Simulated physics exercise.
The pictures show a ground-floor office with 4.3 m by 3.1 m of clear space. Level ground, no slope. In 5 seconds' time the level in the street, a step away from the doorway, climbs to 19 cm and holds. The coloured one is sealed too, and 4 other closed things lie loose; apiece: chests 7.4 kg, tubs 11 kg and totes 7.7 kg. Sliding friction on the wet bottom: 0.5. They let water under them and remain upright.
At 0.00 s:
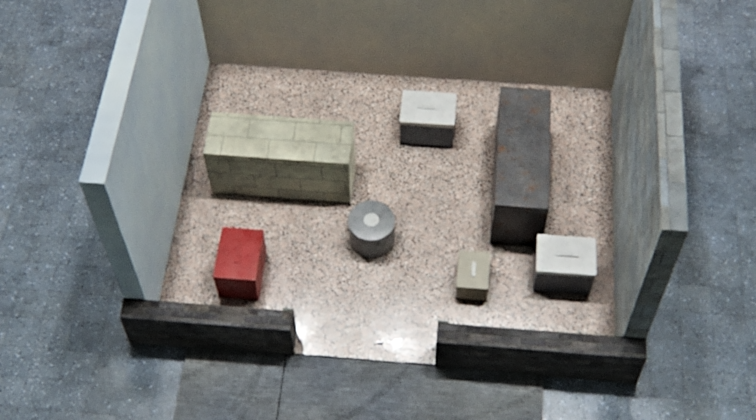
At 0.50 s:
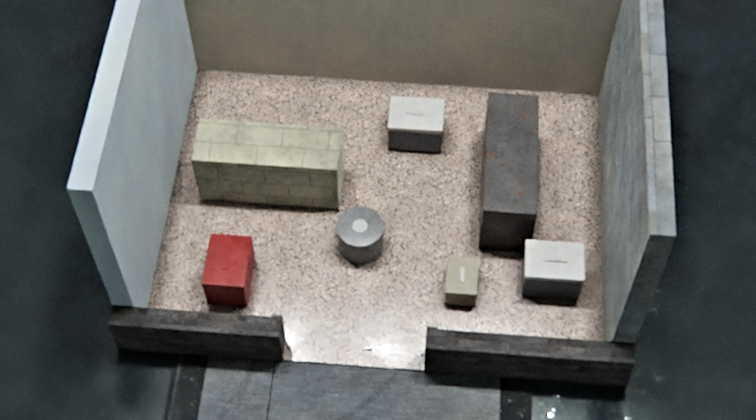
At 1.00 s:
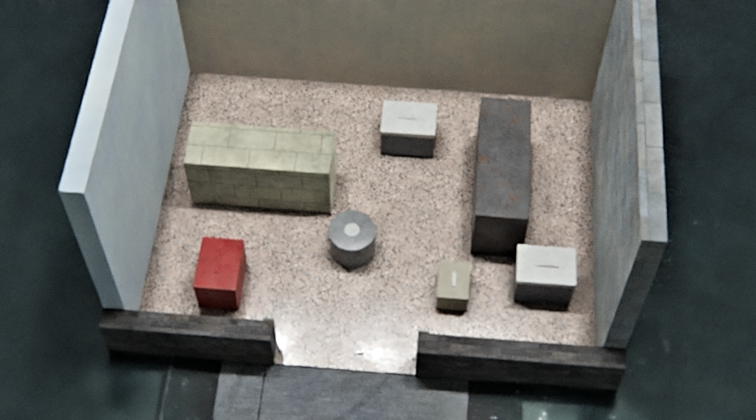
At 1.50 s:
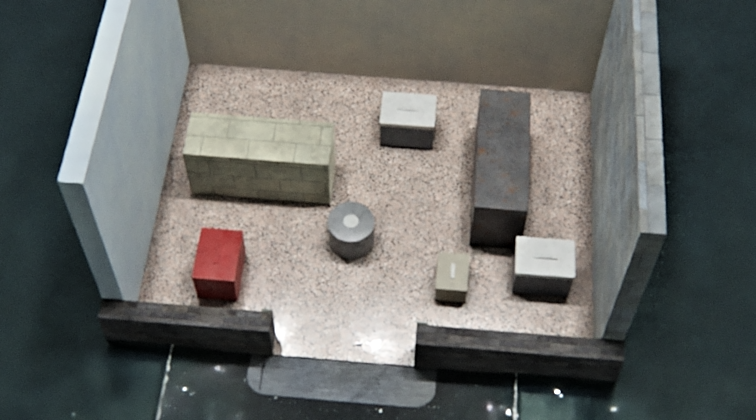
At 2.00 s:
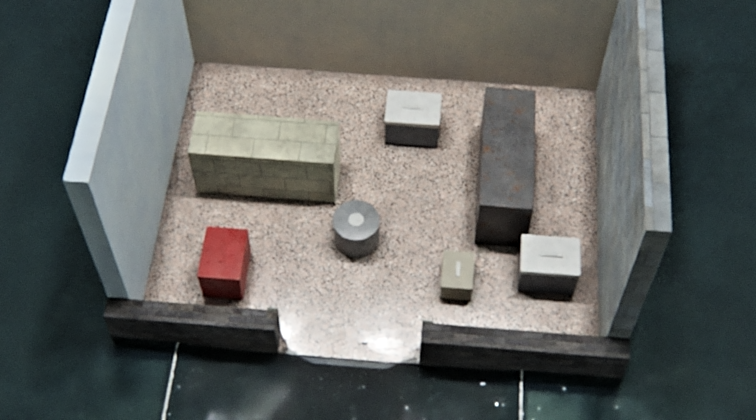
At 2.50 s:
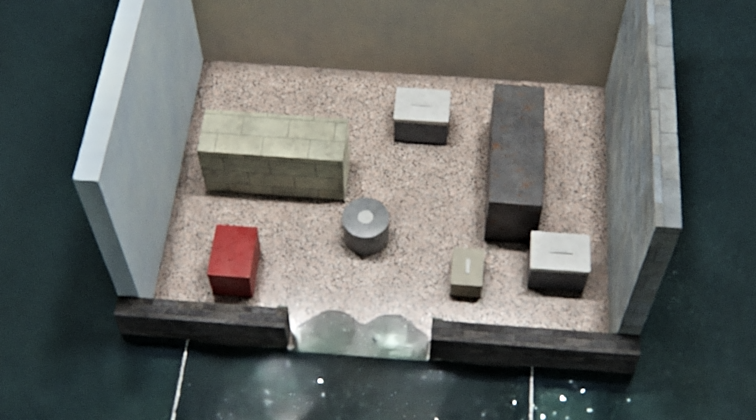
In a ground-floor office, the objects stay still as water reaches the doorway from outside.
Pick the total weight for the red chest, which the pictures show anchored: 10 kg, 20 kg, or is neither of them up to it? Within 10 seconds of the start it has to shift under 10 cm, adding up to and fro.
20 kg is needed.
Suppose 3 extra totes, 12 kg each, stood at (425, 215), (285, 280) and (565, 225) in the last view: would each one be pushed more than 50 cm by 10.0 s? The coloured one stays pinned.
Taking them in turn, the first is beyond the line, the second inside the line and the third inside the line.
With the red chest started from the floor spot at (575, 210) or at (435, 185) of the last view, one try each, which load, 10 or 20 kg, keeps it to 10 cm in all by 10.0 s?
Trial 1 - only the upper mass works; trial 2 - no option succeeds.
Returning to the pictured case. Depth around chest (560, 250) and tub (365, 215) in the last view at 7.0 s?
About 1 and 6 cm.
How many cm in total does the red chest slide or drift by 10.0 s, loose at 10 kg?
Total path: Approx. 20 cm.
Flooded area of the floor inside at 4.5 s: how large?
Flooded: Near 3.5 m2.
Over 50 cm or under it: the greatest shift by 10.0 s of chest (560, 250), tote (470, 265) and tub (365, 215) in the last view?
Reading the three in turn gives not surpassed, not surpassed and surpassed.
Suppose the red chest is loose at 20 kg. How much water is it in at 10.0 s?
Around 6 cm.
After 3.5 s the red chest would be 0 cm from its start with 10 kg and 0 cm from its start with 20 kg; 0 cm of water round it then.
After 4.5 s the red chest would be 0 cm from its start with 10 kg and 0 cm from its start with 20 kg; 0 cm of water round it then.
After 7.0 s the red chest would be 0 cm from its start with 10 kg and 0 cm from its start with 20 kg; 3 cm of water round it then.
After 10.0 s the red chest would be 16 cm from its start with 10 kg and 0 cm from its start with 20 kg; 6 cm of water round it then.
